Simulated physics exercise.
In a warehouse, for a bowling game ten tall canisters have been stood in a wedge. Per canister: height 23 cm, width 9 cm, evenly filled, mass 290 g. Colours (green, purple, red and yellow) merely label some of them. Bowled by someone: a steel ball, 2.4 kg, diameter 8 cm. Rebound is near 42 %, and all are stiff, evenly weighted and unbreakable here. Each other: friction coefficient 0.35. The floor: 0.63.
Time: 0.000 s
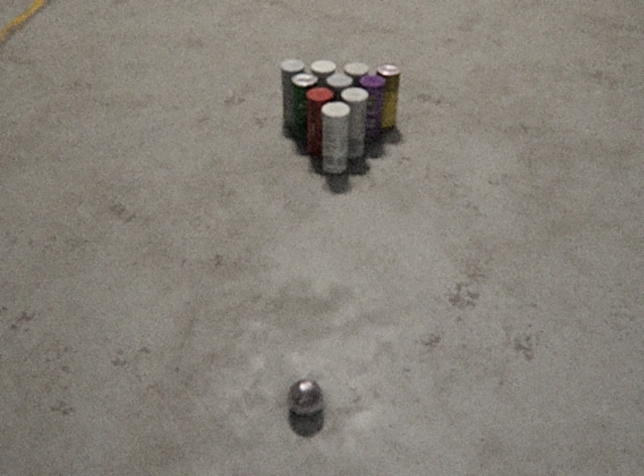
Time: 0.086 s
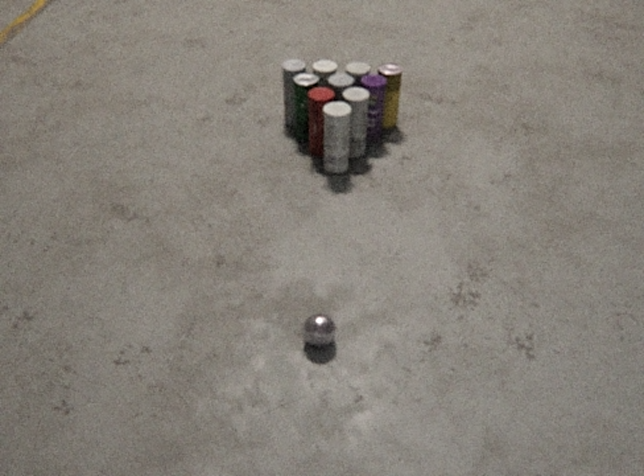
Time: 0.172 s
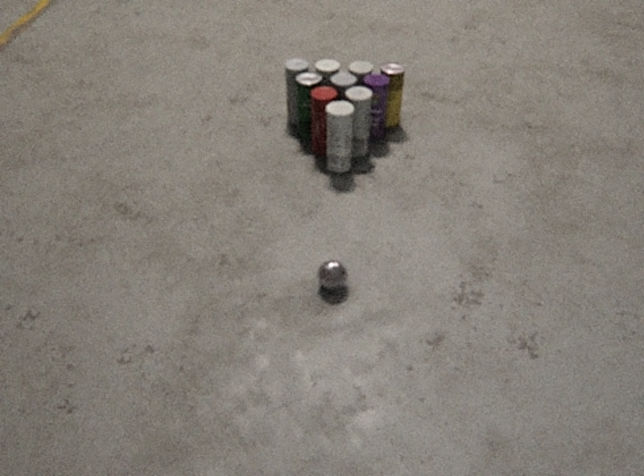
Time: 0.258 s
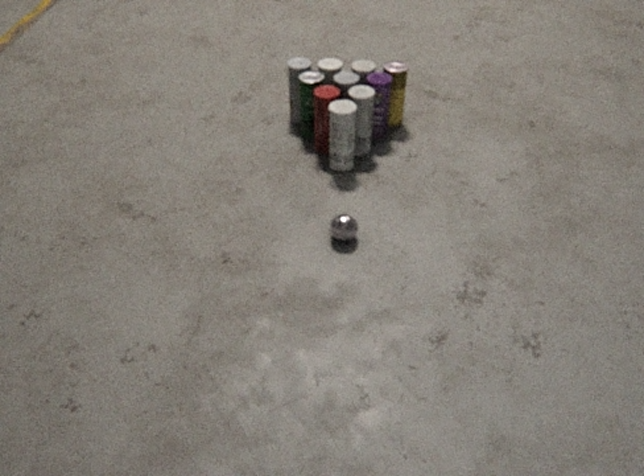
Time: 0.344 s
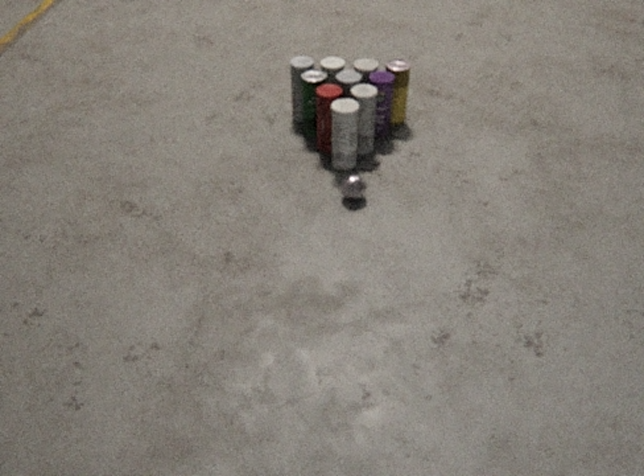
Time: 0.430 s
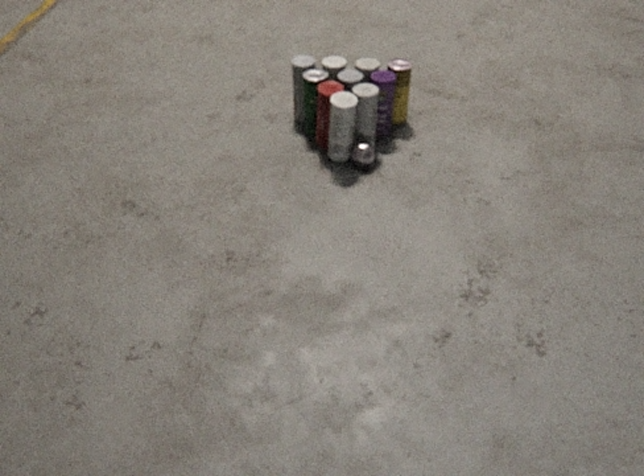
Steel ball rolling across a concrete floor toward a wedge of ten canisters, reaching the front one and slightly tilting it.
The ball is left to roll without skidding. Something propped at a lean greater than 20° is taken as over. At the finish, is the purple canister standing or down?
Down.
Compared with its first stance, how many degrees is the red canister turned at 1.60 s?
Something like 5°, give or take.
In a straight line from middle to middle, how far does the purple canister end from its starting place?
It ends some 50 cm from where it began.
Around 0.50 s, ball still moving; none of the 10 canisters over, 8 disturbed; purple canister tipped 5°; red canister tipped 4°.
Around 0.64 s, ball still moving; none of the 10 canisters over, 10 disturbed; purple canister displaced 16 cm; red canister tipped 8°.
Around 0.98 s, ball still moving; 6 of the 10 canisters over; purple canister tipped 18°; yellow canister lying flat.
Around 1.60 s, ball still moving; 7 of the 10 canisters over; purple canister lying flat; yellow canister lying flat.
Finally (2.5 s), ball rolling away; 7 of the 10 canisters over; purple canister lying flat; yellow canister lying flat; green canister displaced 41 mm. Seen by the last camera, middles, purple canister near (456, 80), yellow canister near (563, 95).
